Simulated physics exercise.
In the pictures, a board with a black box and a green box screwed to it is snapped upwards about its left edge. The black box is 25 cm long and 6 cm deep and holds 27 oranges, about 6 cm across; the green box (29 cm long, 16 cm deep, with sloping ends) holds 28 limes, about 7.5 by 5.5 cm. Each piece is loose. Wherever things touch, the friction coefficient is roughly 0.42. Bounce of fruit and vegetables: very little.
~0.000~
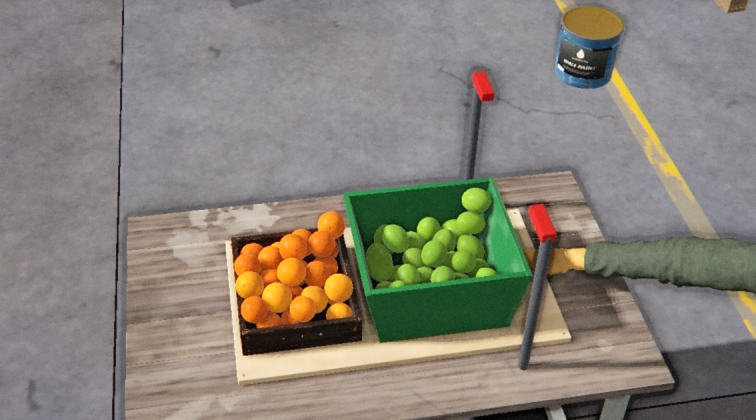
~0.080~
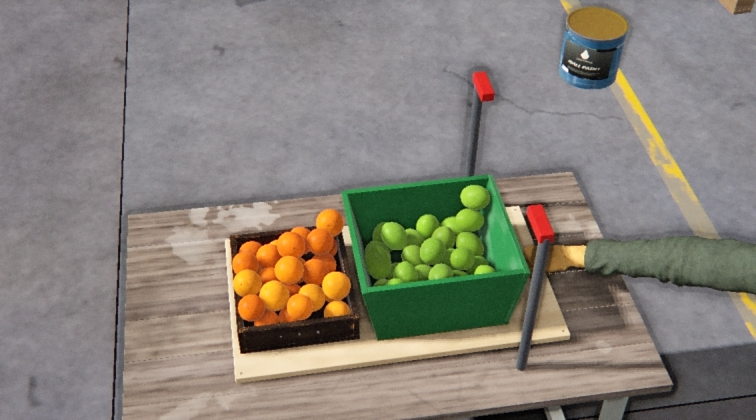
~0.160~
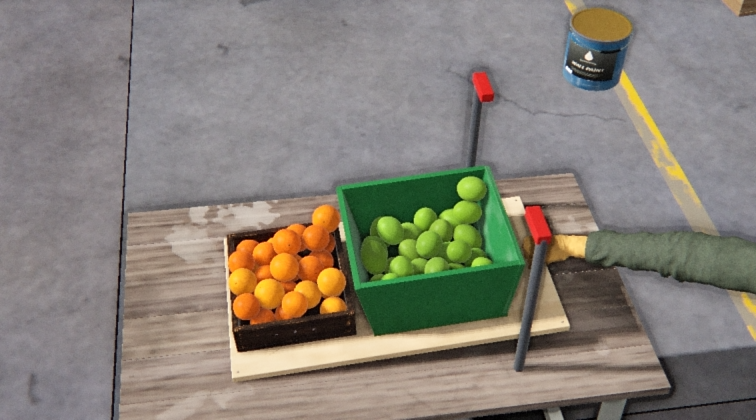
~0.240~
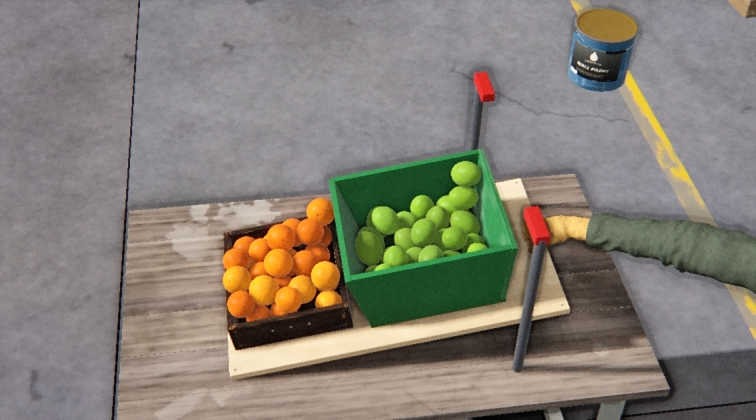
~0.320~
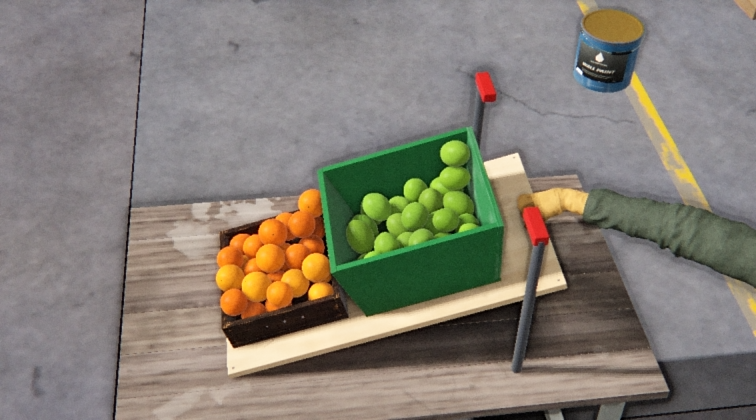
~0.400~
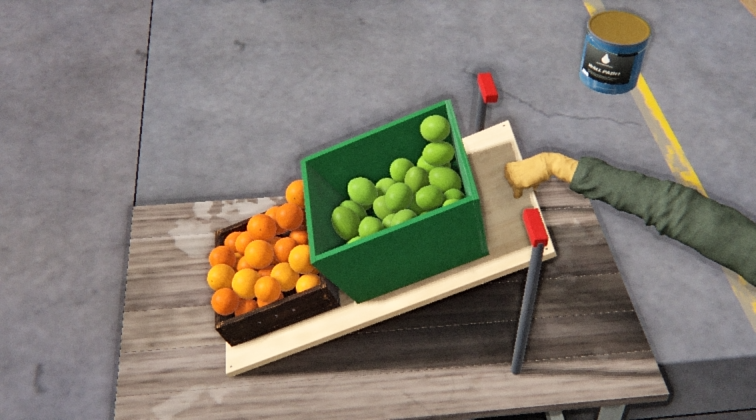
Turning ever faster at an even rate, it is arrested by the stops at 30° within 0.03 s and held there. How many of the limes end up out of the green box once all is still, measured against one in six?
Below a sixth.
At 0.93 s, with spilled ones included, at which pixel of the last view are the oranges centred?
Pixel (234, 271), give or take.
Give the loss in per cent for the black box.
The black box comes in at 35 in a hundred.
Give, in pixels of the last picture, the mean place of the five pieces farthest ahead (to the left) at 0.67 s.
Somewhere near pixel (201, 303) of the last view.
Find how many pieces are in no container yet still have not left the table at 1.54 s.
About 6.
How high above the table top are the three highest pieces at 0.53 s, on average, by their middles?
I'd put it close to 46 cm.
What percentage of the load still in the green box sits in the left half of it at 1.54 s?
I'd put it at around 70 percent.
After 0.43 s, the board meets the red stops.
After 0.53 s, tilt 30°; the black box has all 27 and the green box has all 28.
After 0.67 s, tilt 30°; the black box is down by 5 of 27 and the green box has all 28.
After 0.93 s, tilt 30°; the black box is down by 8 of 27 and the green box is down by 1 of 28.
Final count (at 1.54 s), the black box is down by 10 of 27 and the green box is down by 1 of 28. Asked share, 1 of 28, 4 per cent.
